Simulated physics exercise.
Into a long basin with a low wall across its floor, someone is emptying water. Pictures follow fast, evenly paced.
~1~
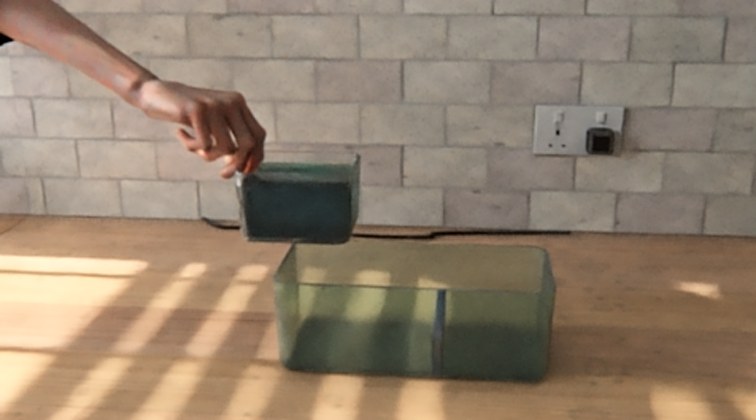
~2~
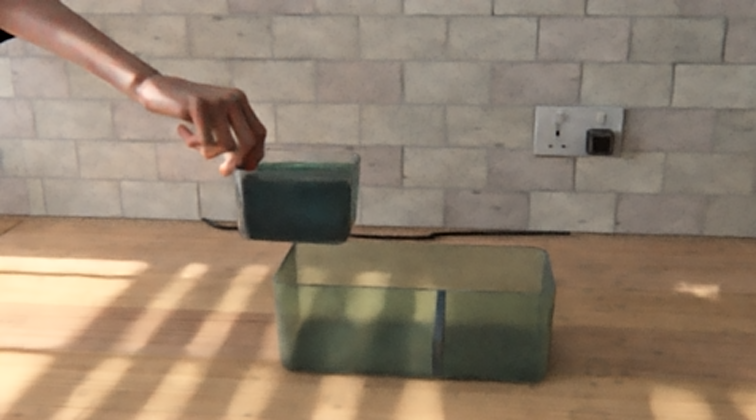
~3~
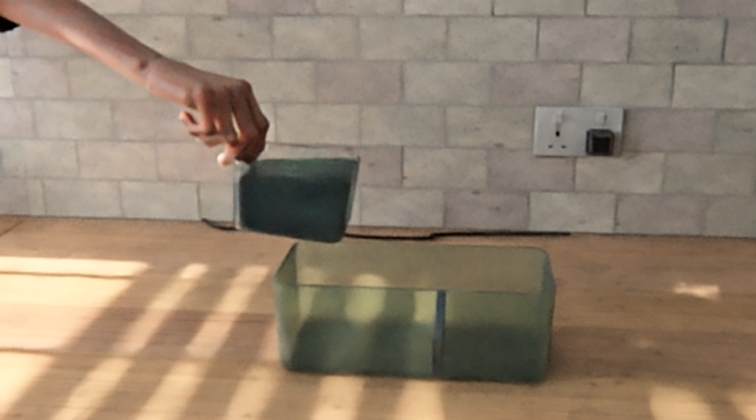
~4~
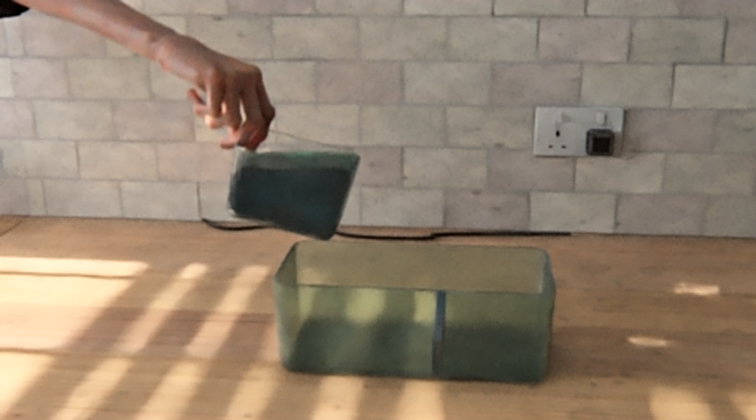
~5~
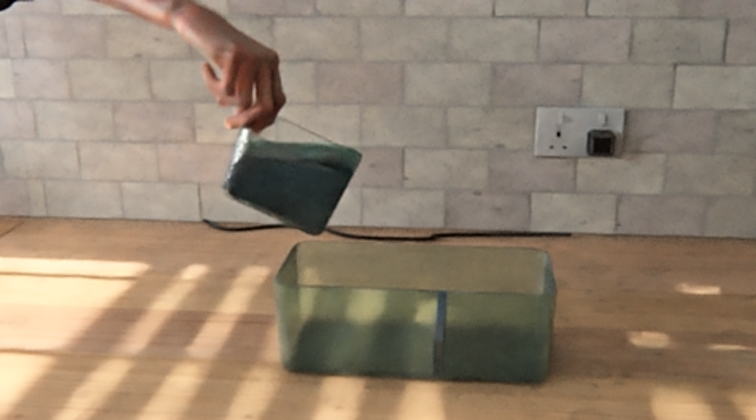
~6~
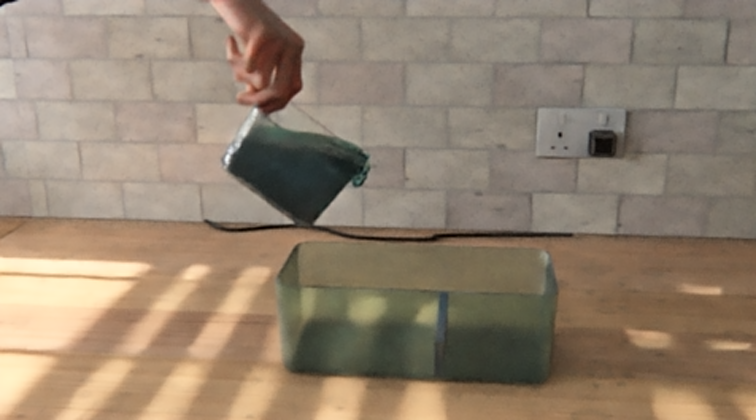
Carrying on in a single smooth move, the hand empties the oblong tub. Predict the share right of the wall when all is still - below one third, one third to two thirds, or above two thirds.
The share right of the wall ends up one third to two thirds.
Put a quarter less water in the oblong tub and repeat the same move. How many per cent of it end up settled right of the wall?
I'd put it at around 55 %.
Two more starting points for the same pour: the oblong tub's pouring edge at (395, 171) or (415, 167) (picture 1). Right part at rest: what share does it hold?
It comes out at around 65 percent and then around 60 percent.
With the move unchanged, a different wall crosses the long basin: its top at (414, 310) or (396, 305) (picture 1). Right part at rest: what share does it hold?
With the first placement it is 70 %, with the second 75 %.
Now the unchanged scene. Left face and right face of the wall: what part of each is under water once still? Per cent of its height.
Some 30 per cent left and 70 right.
A moment on, the oblong tub is tipped right over and 35 per cent is still to pour, 11 is left of the wall and 3 right of it.
Next, the oblong tub is tipped right over and 2 per cent is still to pour, 13 is left of the wall and 74 right of it.
Then the oblong tub is tipped right over and 0 per cent is still to pour, 22 is left of the wall and 50 right of it.
Later the oblong tub is tipped right over and 0 per cent is still to pour, 34 is left of the wall and 60 right of it.
At rest 38 per cent lies left of the wall, 56 right of it and 6 outside.
